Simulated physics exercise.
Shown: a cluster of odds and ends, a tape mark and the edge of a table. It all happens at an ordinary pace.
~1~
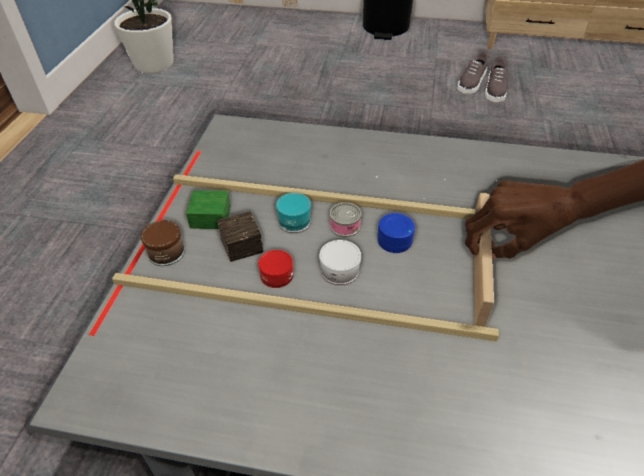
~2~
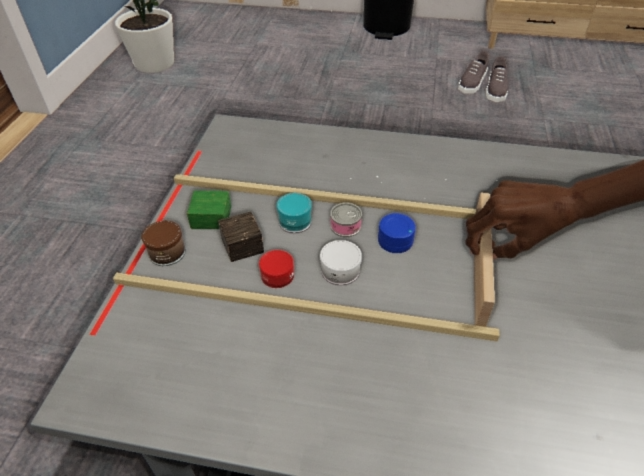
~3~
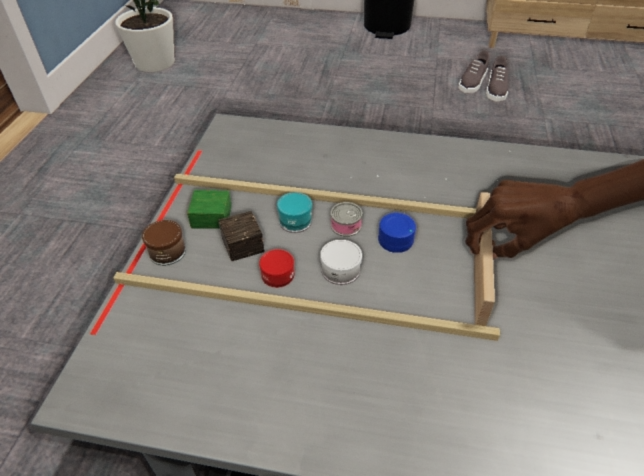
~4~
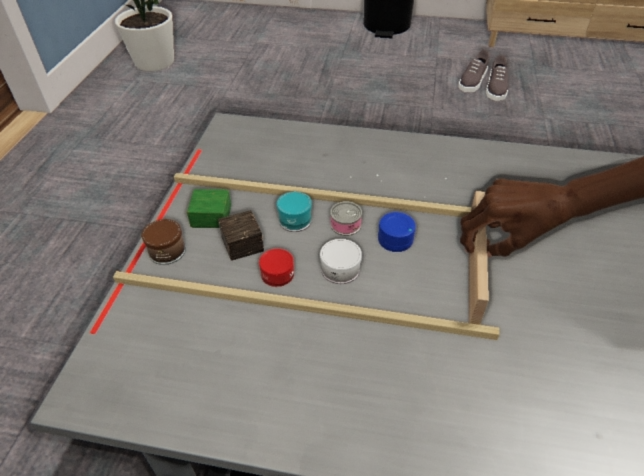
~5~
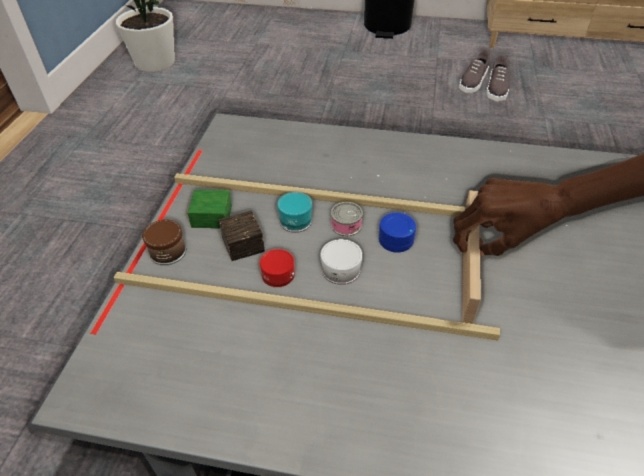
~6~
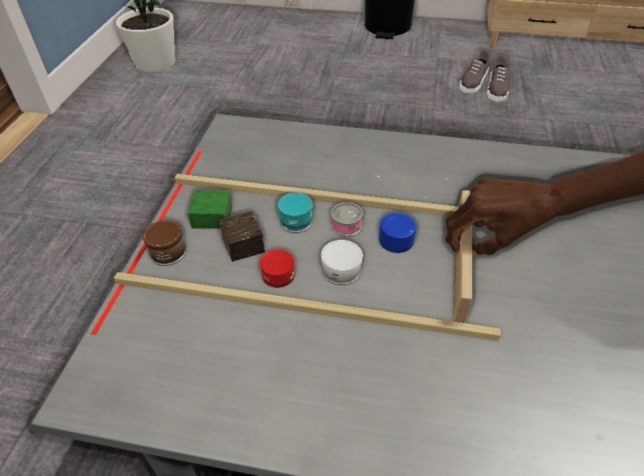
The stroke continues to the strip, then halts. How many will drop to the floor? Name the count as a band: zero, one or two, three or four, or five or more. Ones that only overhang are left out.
The count falls in the five or more band.
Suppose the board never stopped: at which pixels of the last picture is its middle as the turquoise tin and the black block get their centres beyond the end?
I'd say about (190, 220) for the first one and about (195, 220) for the second.
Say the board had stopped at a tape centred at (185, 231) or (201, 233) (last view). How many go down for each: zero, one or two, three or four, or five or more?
Either three or four, then 1 or 2.
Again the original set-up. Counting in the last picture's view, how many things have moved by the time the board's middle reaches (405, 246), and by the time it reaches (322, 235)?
The first number is 1, the next one 5.
Early on, none off yet; brown pot at rest near (165, 243); green block at rest near (211, 210); black block at rest near (242, 236).
A while later, none off yet; brown pot at rest near (165, 243); green block moving near (208, 208); black block travelled a little near (230, 229).
Further along, none off yet; brown pot travelled about its own width near (142, 250); green block leaning well over near (143, 207); black block travelled well along near (159, 218).
Finally, the number that fall off is five or more; lost, blue lid, white pot, pink pot, red tub, turquoise tin, black block, green block and brown pot.
